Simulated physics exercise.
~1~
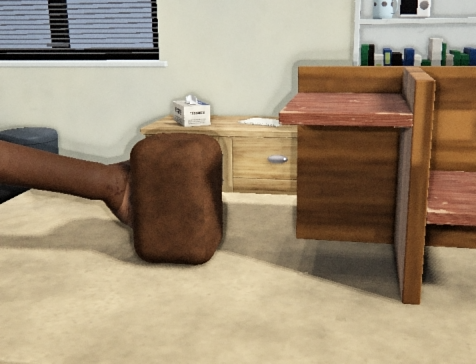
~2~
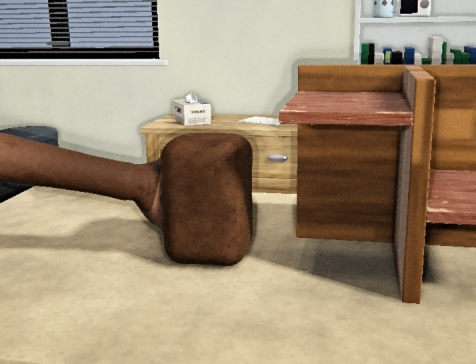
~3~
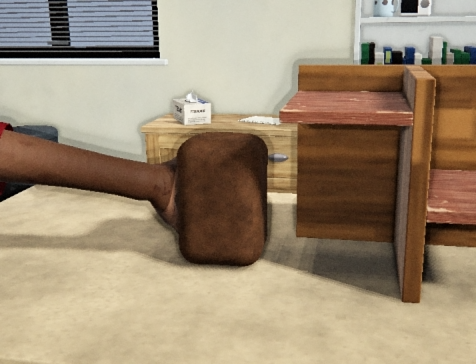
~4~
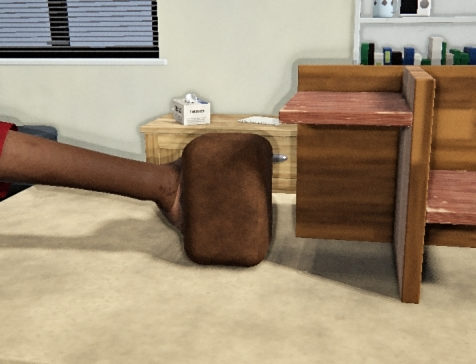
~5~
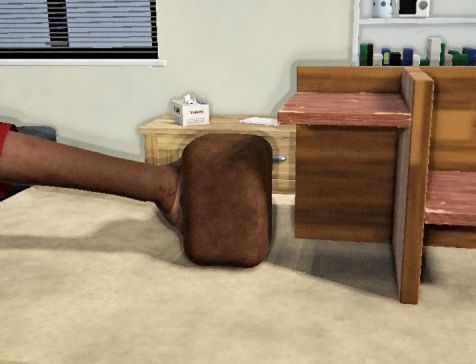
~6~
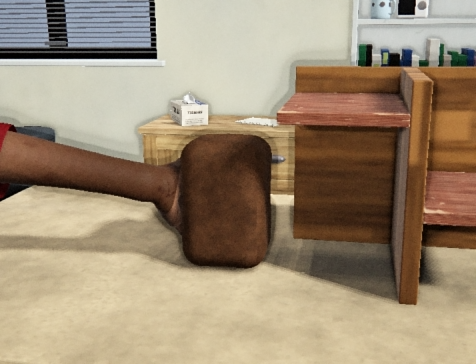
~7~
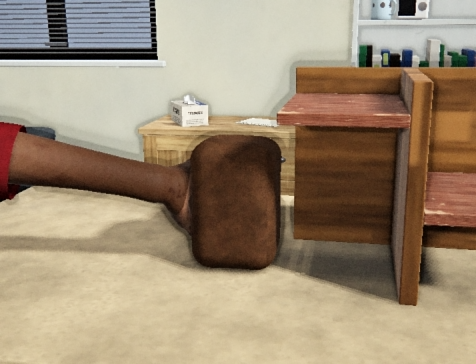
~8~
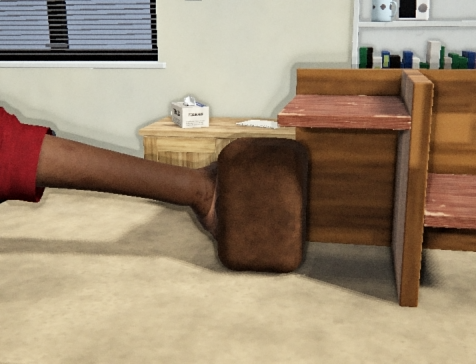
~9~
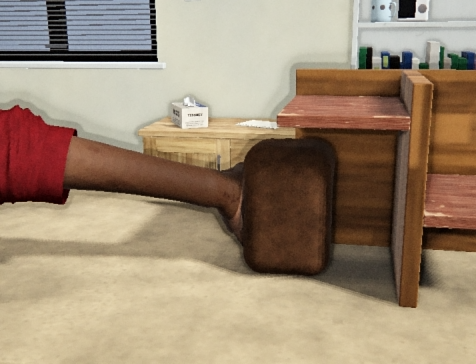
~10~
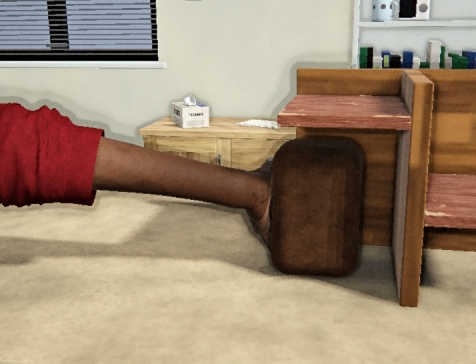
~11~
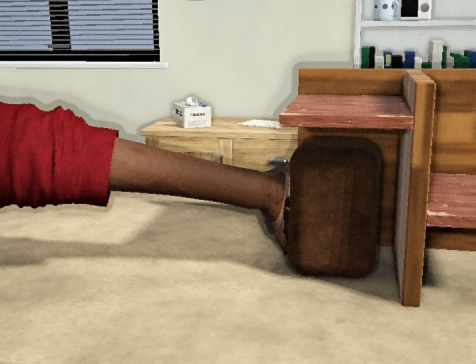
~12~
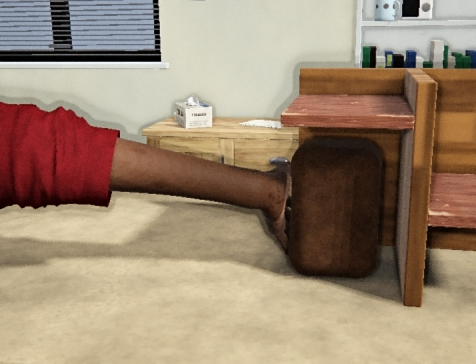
Arm in a red sleeve sliding a brown loaf-like block right across a pale surface, pausing, then pushing it under a low wooden shelf.
